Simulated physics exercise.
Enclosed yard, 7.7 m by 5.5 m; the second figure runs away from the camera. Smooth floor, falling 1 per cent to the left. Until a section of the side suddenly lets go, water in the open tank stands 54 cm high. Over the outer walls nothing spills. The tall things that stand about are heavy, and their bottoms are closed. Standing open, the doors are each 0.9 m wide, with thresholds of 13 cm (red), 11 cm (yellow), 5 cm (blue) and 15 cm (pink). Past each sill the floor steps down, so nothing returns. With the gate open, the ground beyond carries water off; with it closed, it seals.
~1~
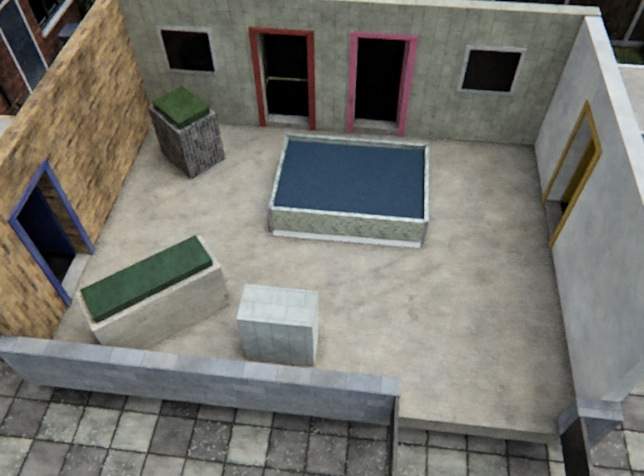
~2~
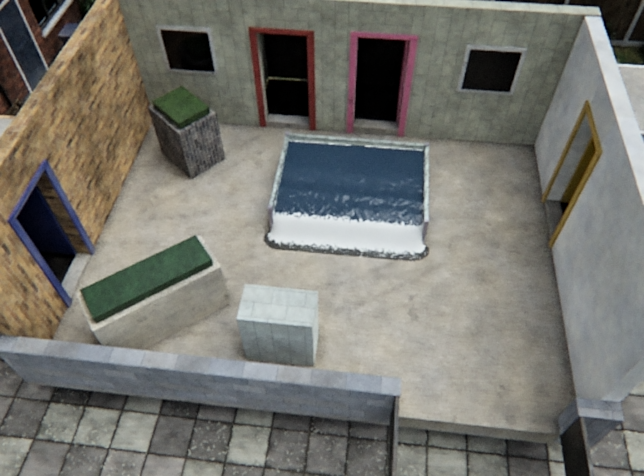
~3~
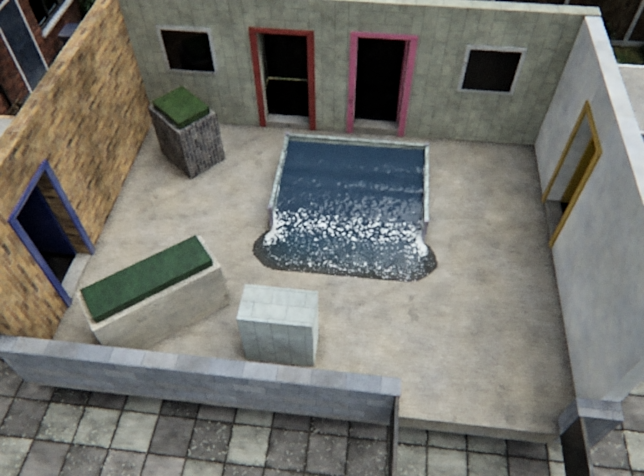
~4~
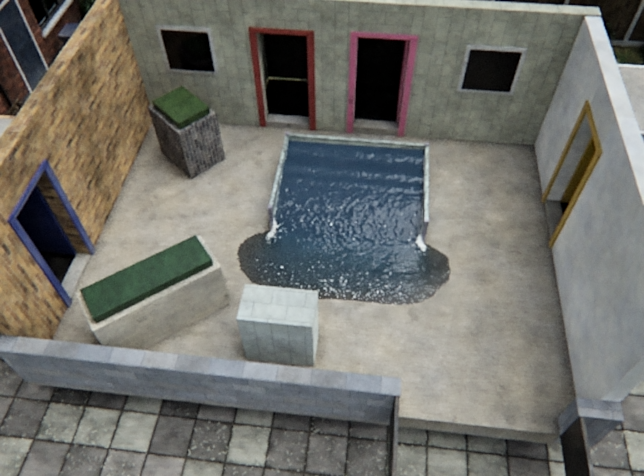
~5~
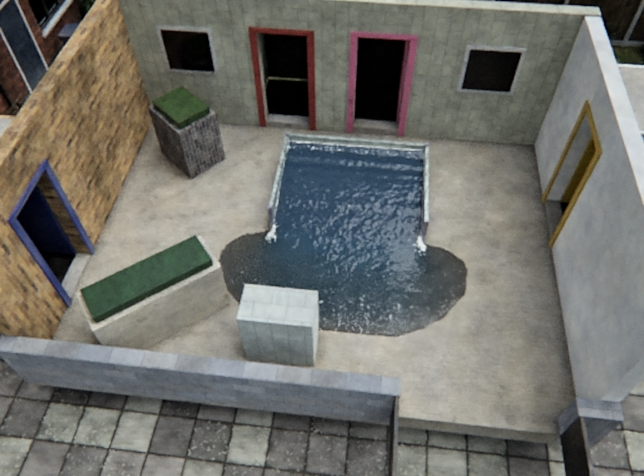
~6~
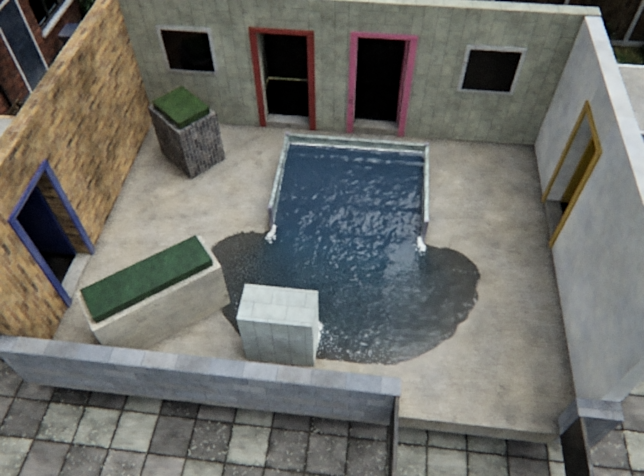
Dark water pouring from the open front of a raised tank, spreading across a walled yard's pale floor and around a pale block.
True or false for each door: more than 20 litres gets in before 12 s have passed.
Red door false, yellow door false, blue door false, pink door false.
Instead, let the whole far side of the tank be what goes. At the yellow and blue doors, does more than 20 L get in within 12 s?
At the yellow door the limit is not exceeded; at the blue door it is surpassed.
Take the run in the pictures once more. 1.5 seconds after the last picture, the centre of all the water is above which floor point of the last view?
The water's centre is around (329, 278).
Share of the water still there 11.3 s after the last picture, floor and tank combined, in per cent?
Roughly 68 per cent is still there.
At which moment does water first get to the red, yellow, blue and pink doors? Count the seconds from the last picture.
So, red at 6.0 s, then yellow at 4.5 s, blue at 2.0 s, and pink at 8.5 s.
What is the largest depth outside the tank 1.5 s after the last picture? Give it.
Up to near 38 cm.
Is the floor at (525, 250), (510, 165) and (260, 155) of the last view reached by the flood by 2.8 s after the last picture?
Respectively: Was missed, was missed, was missed.
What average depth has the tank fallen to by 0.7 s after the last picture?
About 26 cm.
Then, 0.7 s after the last picture water covers 30 % of the floor and is deepest (36 cm) near (347, 394); red door not reached, yellow door not reached, blue door not reached, pink door not reached.
Then, 1.5 s after the last picture water covers 40 % of the floor and is deepest (38 cm) near (126, 370); red door not reached, yellow door not reached, blue door not reached, pink door not reached.
Then, 2.8 s after the last picture water covers 50 % of the floor and is deepest (34 cm) near (130, 359); red door not reached, yellow door not reached, blue door 5 cm at the sill, 0 L in, pink door not reached.
Then, 6.3 s after the last picture water covers 85 % of the floor and is deepest (14 cm) near (154, 121); red door 5 cm at the sill, 0 L in, yellow door 2 cm at the sill, 0 L in, blue door 5 cm at the sill, 1 L in, pink door not reached.
Then, 11.3 s after the last picture water covers 100 % of the floor and is deepest (8 cm) near (284, 320); red door 3 cm at the sill, 0 L in, yellow door 2 cm at the sill, 0 L in, blue door 6 cm at the sill, 2 L in, pink door 5 cm at the sill, 0 L in.
